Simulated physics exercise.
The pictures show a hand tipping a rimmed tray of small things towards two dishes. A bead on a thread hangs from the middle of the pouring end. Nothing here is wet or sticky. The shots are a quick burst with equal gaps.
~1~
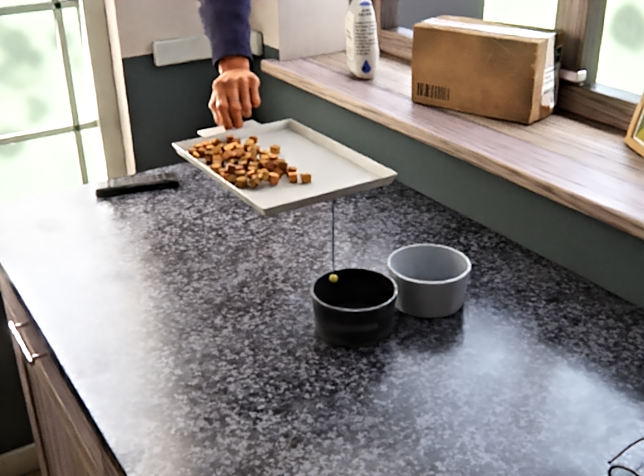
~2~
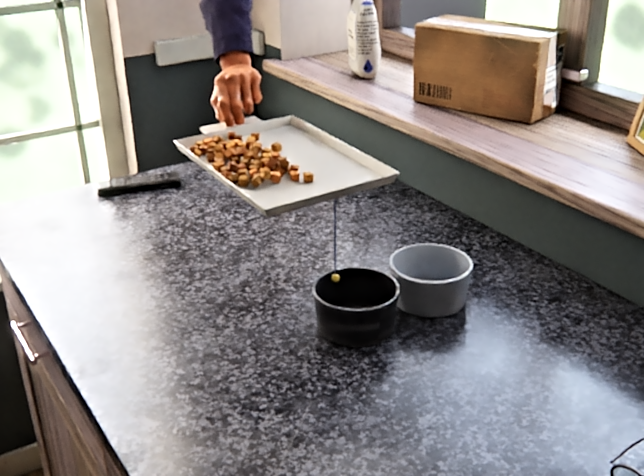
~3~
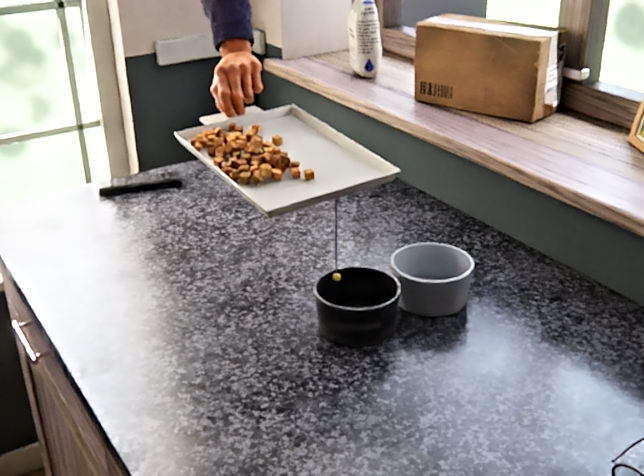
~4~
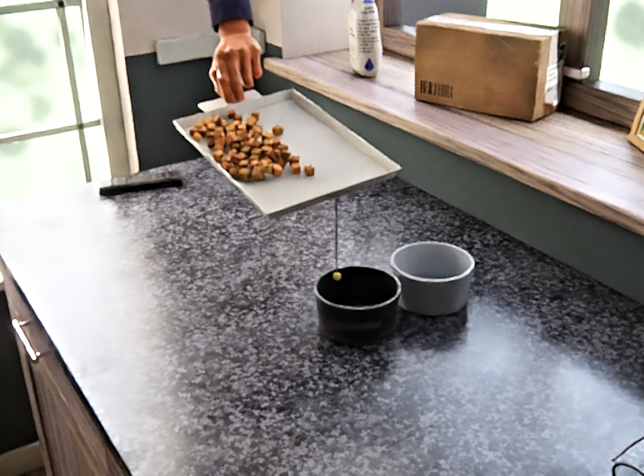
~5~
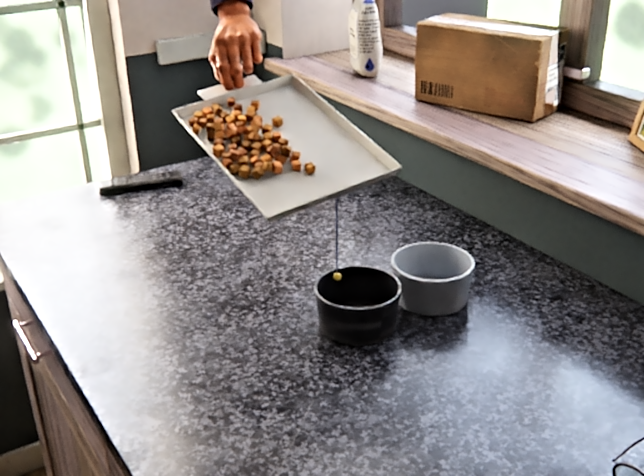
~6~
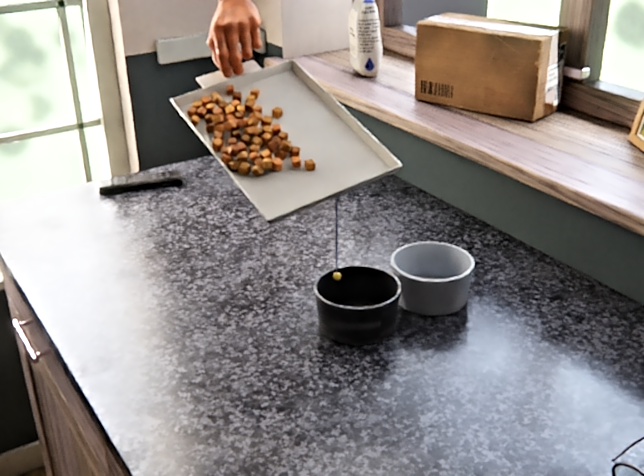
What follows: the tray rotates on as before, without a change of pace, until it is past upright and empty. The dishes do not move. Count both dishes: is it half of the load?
They take less than half between them.
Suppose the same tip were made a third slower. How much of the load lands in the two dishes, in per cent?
It comes to 10 per cent or so.
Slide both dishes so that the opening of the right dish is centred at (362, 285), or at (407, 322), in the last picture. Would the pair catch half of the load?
First more than half, then below a half.
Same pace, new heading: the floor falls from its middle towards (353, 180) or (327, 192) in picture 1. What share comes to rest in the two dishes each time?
In turn 50 and 20 in a hundred.
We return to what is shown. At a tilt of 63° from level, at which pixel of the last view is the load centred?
At about (273, 192).
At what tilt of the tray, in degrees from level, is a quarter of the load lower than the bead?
Around 75° of tilt.
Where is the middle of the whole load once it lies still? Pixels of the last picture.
Near (300, 371).
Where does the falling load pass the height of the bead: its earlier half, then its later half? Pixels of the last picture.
At about (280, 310), then at (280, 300).
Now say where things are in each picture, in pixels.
In the first picture, corners of the pouring end near (266, 206) and (391, 173), level; middle of the load near (246, 161), brown sugar cubes; left dish near (378, 322); right dish near (454, 294); bead on its thread near (334, 279).
In the second picture, corners of the pouring end near (267, 206) and (393, 172), level; middle of the load near (247, 159).
In the third picture, corners of the pouring end near (269, 208) and (394, 170), tipped barely, lowest at the left corner; middle of the load near (248, 154).
In the fourth picture, corners of the pouring end near (269, 210) and (395, 167), tipped a little, lowest at the left corner; middle of the load near (248, 146).
In the fifth picture, corners of the pouring end near (270, 213) and (396, 166), tipped clearly, lowest at the left corner; middle of the load near (248, 139).
In the sixth picture, corners of the pouring end near (270, 215) and (396, 164), tipped clearly, lowest at the left corner; middle of the load near (248, 132); left dish near (382, 320); right dish near (458, 292).
Shortly afterwards, tray tipped steeply; the bulk on the tray; near a quarter in the air.
Next, tray tipped past a quarter turn; the bulk outside both; a little in the air.
Some moments later, tray tipped past a quarter turn; the whole lot outside both.
In the end, tray tipped past a quarter turn; none at all in the left dish; none at all in the right dish; the whole lot outside both.
